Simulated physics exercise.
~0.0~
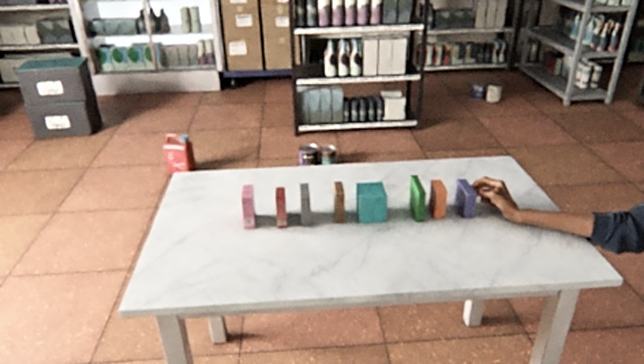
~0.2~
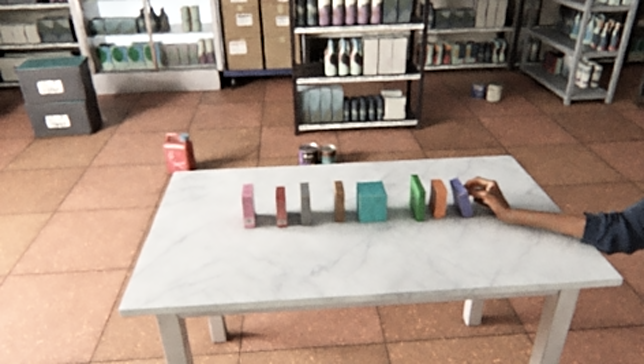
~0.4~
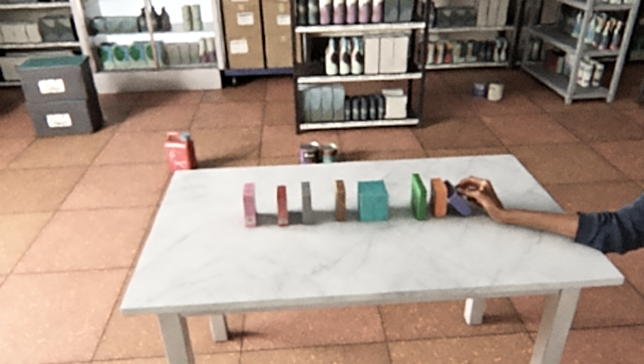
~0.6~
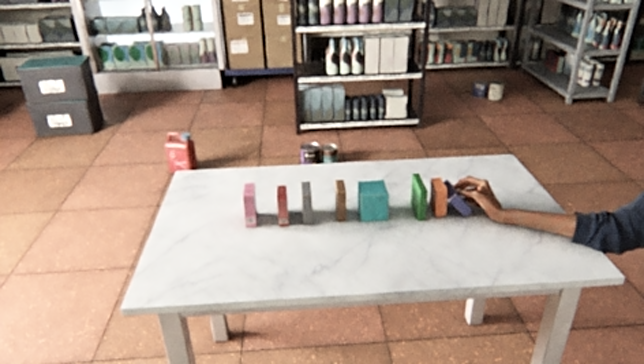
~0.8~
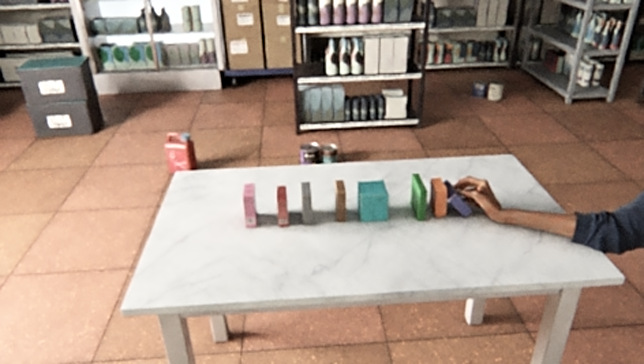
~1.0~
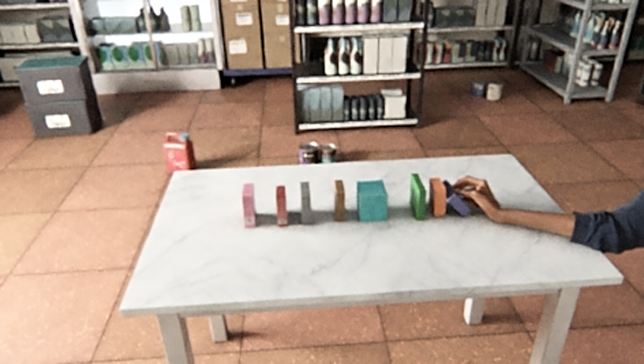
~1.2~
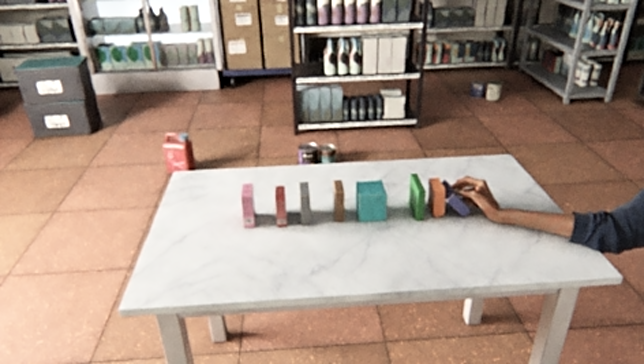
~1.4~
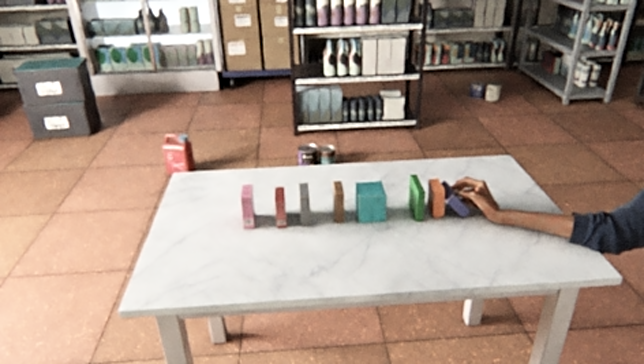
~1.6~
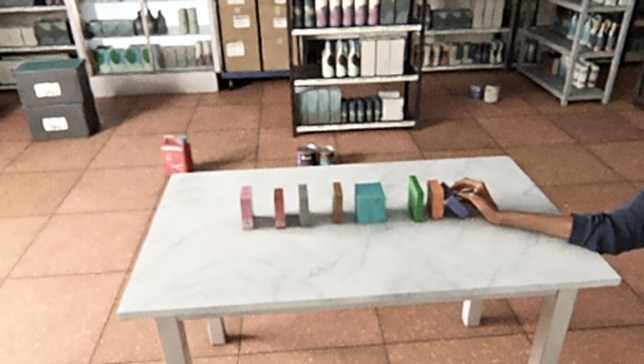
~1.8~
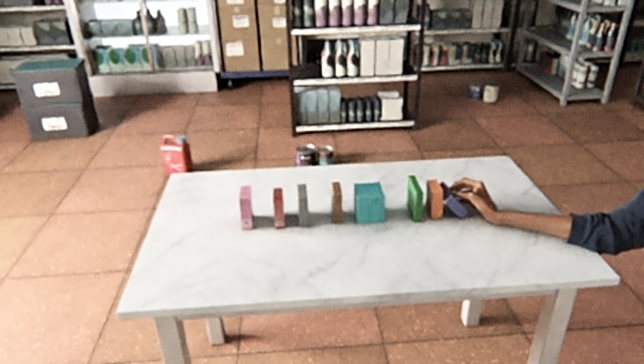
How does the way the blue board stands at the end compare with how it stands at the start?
At the start the blue board stands upright at the right end of the row, but at the end it is leaning over to the left, towards the orange block.
